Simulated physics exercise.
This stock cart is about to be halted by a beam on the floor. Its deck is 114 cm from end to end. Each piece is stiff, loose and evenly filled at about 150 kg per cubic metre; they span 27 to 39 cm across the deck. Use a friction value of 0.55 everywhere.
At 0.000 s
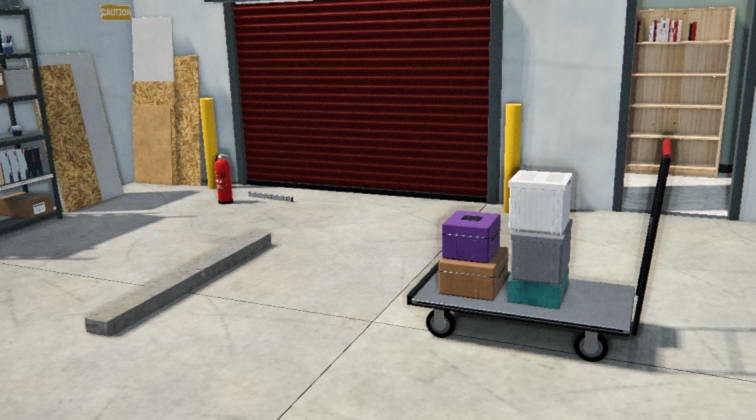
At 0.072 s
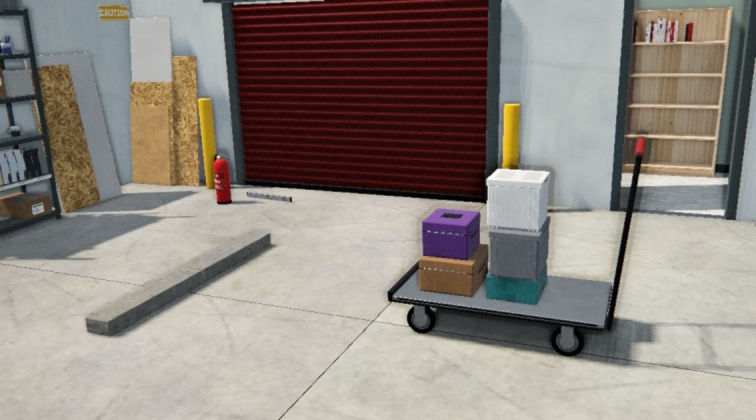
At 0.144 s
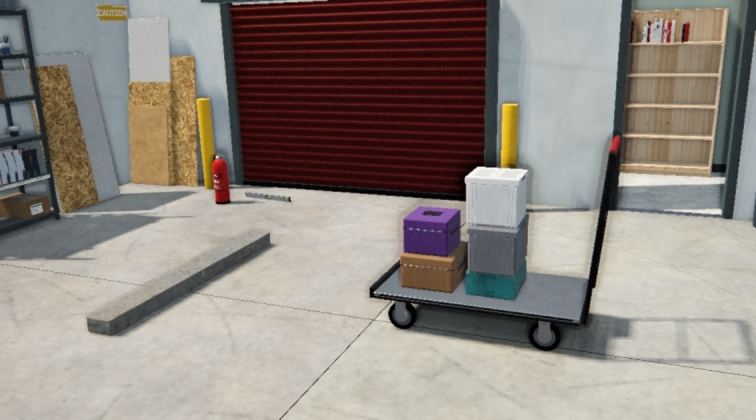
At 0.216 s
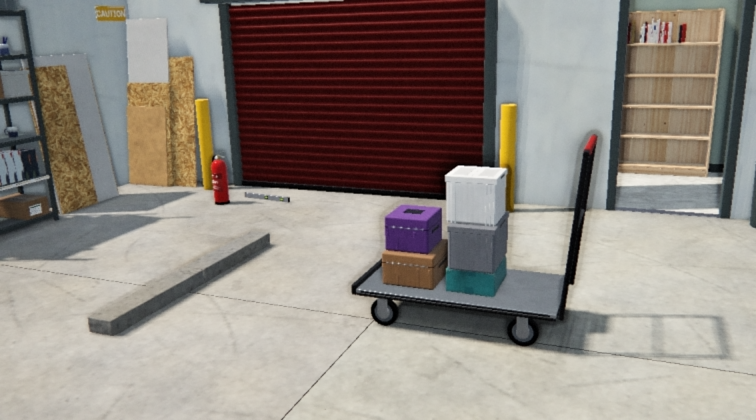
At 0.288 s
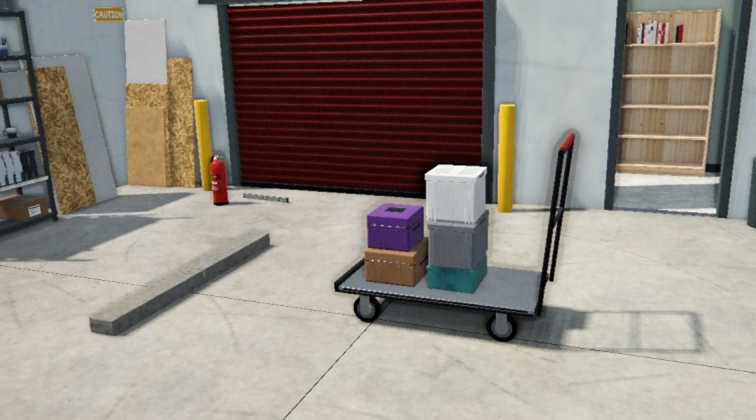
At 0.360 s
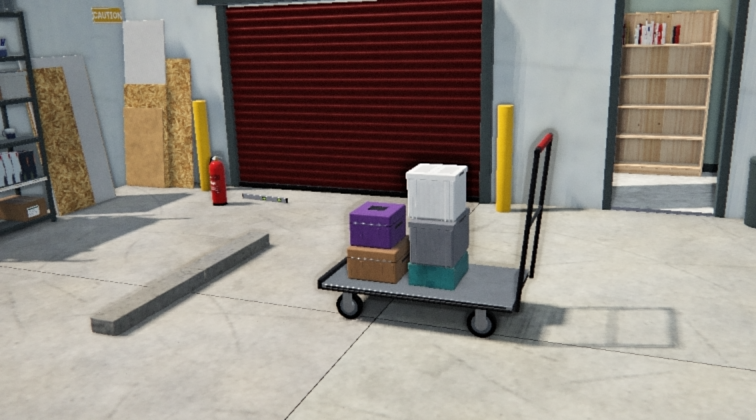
In a warehouse bay with a dark red roller door, a flat cart stands at the right, carrying a purple box on a brown one beside a white, grey and teal stack. The cart rolls steadily left across the concrete floor, drawing nearer to a long grey beam, its boxes staying in place.
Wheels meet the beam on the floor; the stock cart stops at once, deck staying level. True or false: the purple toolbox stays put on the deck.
False.
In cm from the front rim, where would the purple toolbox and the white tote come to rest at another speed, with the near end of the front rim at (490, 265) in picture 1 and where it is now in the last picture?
Rest positions: Purple 100 cm past rim; white 40 cm past rim.
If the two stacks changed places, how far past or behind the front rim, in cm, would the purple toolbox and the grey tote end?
After the swap, purple would end 40 cm behind the front rim and grey 20 cm past it.
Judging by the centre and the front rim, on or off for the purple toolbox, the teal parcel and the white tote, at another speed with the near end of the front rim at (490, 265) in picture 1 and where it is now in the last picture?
Well, purple comes off, teal stays on and white comes off.
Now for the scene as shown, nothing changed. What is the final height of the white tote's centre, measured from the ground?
Its centre sits around 35 cm up.
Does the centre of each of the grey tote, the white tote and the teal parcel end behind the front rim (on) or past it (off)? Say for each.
Well, in the end grey stays on, white comes off and teal stays on.
After 1.04 s the deck stops.
After 1.44 s the purple toolbox is 4 cm past the rim, tilted 45°, near (183, 213) in the last picture's view.
After 1.84 s the purple toolbox is 37 cm past the rim, tilted 180°, near (150, 264) in the last picture's view.
Final state at 2.1 s, past the rim, white tote and purple toolbox; behind it, grey tote, teal parcel and brown toolbox.
